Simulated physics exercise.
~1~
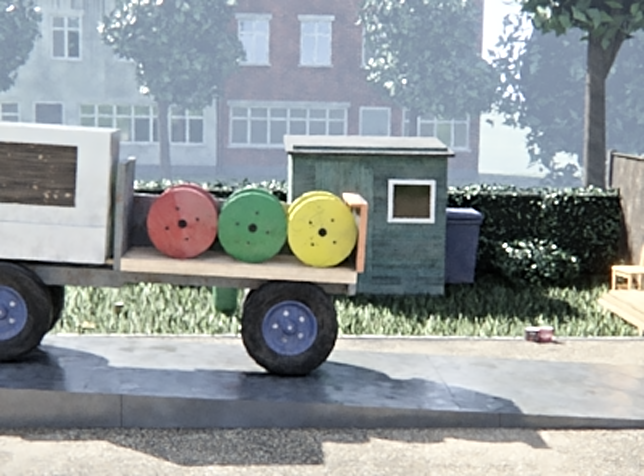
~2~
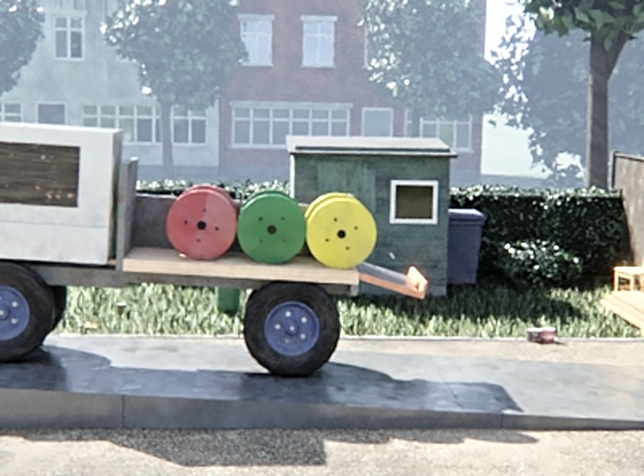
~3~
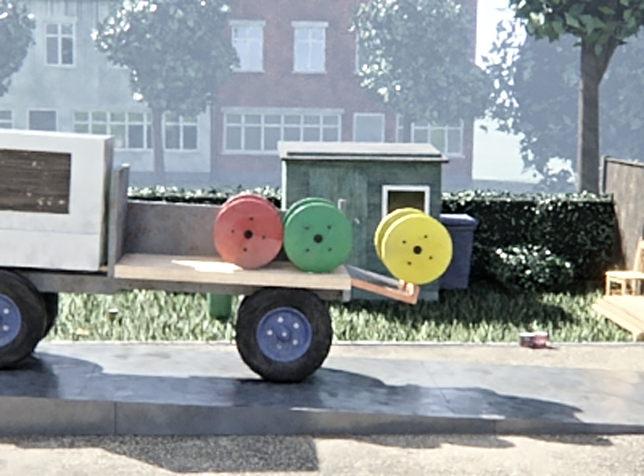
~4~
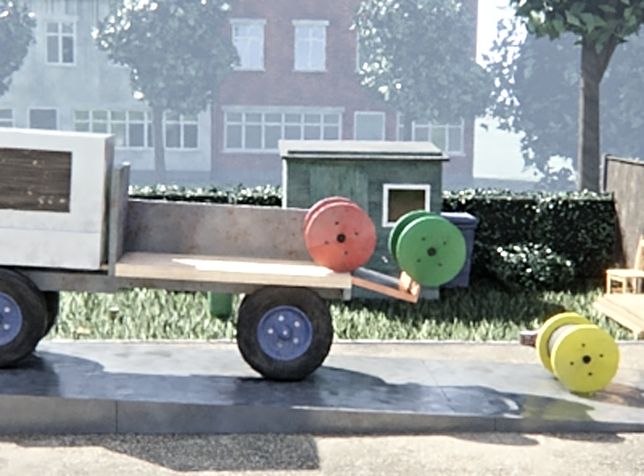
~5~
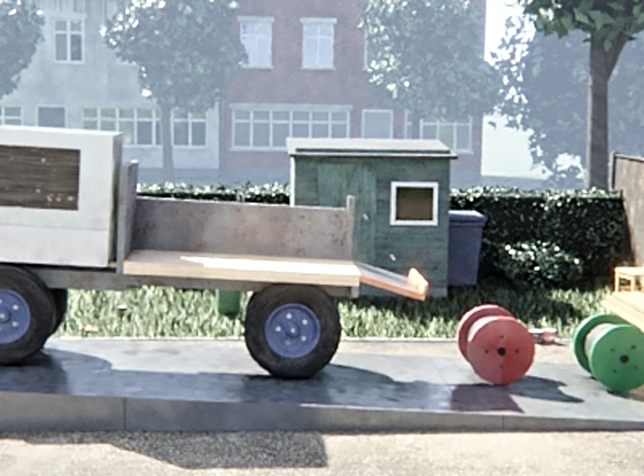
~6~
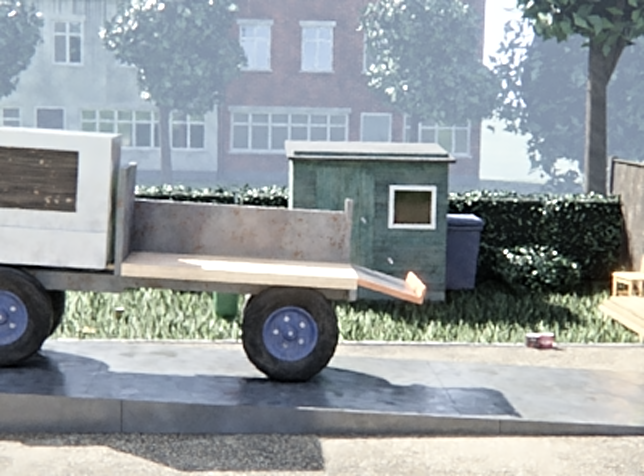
At the start, a red, a green and a yellow cable reel sit side by side against the raised tailgate of a pick-up, with a green shed behind. The gate swings down and stays sloping just below the level of the bed. The reels roll right, and yellow is the first to pass onto the lowered gate. Yellow drops to the ground on the right while green follows onto the gate, with red close behind. Green and red then come off too, rolling away to the right. At the end, the bed is empty and all three reels are out of view.
